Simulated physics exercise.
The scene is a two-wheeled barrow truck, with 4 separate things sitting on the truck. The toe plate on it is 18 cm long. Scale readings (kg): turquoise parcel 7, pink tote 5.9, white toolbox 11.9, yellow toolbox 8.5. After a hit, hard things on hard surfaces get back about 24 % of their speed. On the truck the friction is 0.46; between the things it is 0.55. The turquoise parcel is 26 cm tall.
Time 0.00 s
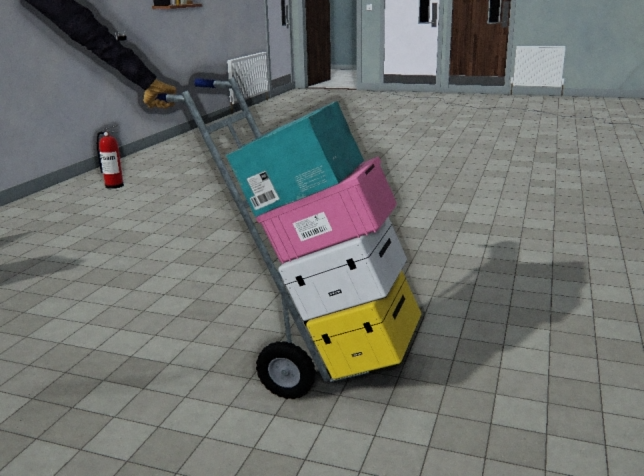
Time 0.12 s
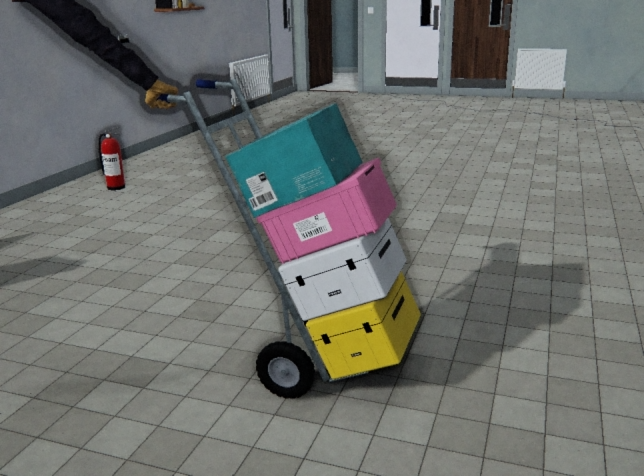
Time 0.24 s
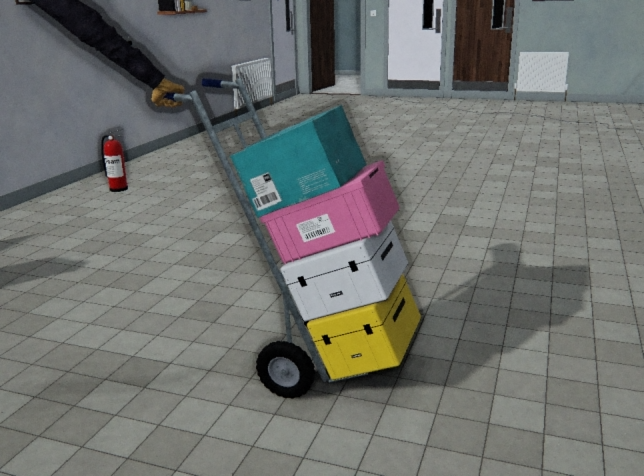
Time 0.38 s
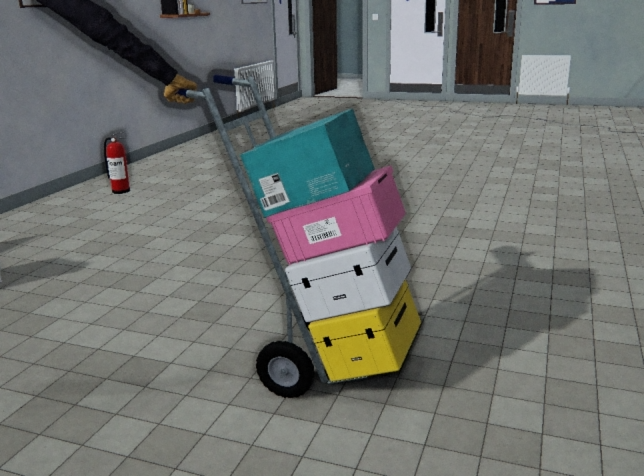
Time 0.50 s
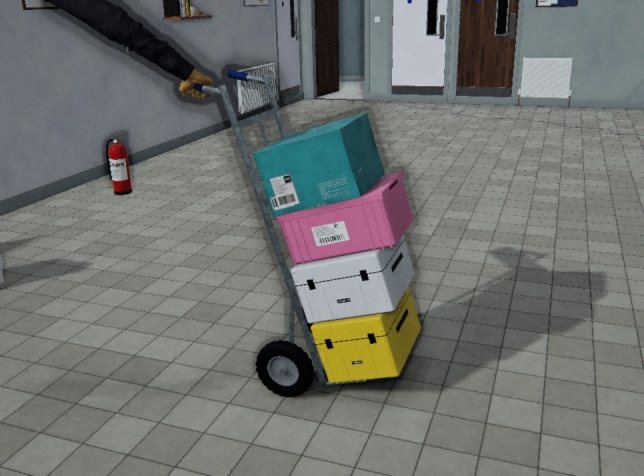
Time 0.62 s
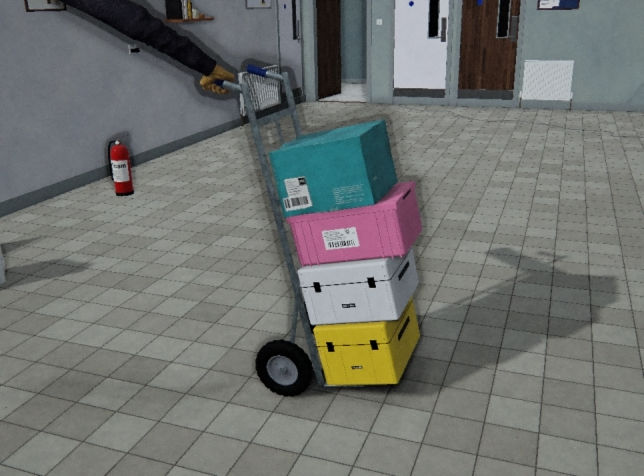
A hand truck stacked with four colourful boxes slowly tilts upright as a gloved hand grips its handle.
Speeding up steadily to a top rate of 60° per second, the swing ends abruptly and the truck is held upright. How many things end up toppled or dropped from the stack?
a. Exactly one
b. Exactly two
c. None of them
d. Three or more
d, three or more.
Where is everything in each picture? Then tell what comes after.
The first picture shows truck 25° back; turquoise parcel (297, 158); pink tote (329, 211).
The second picture shows truck 25° back; white toolbox (345, 264); yellow toolbox (366, 319).
The third picture shows truck 24° back; white toolbox (347, 266); yellow toolbox (367, 321).
The fourth picture shows truck 21° back; white toolbox (350, 269); yellow toolbox (368, 324).
The fifth picture shows truck 17° back; white toolbox (355, 272); yellow toolbox (369, 328).
The sixth picture shows truck 13° back; turquoise parcel (335, 168); pink tote (357, 224).
By 1.32 s, truck upright; turquoise parcel rocked 17° off its seat near (443, 191); pink tote rocked 17° off its seat near (431, 250); white toolbox rocked 17° off its seat.
By 1.92 s, truck upright; turquoise parcel and pink tote now dropped from the stack; white toolbox rocked 53° off its seat; yellow toolbox rocked 53° off its seat.
By 2.12 s, truck upright; white toolbox now dropped from the stack; yellow toolbox on its side.
When it is over (3.4 s), dropped from the stack, turquoise parcel, pink tote and white toolbox; lying over on the truck, yellow toolbox. End places, in pixels of the last picture, pink tote near (600, 365).
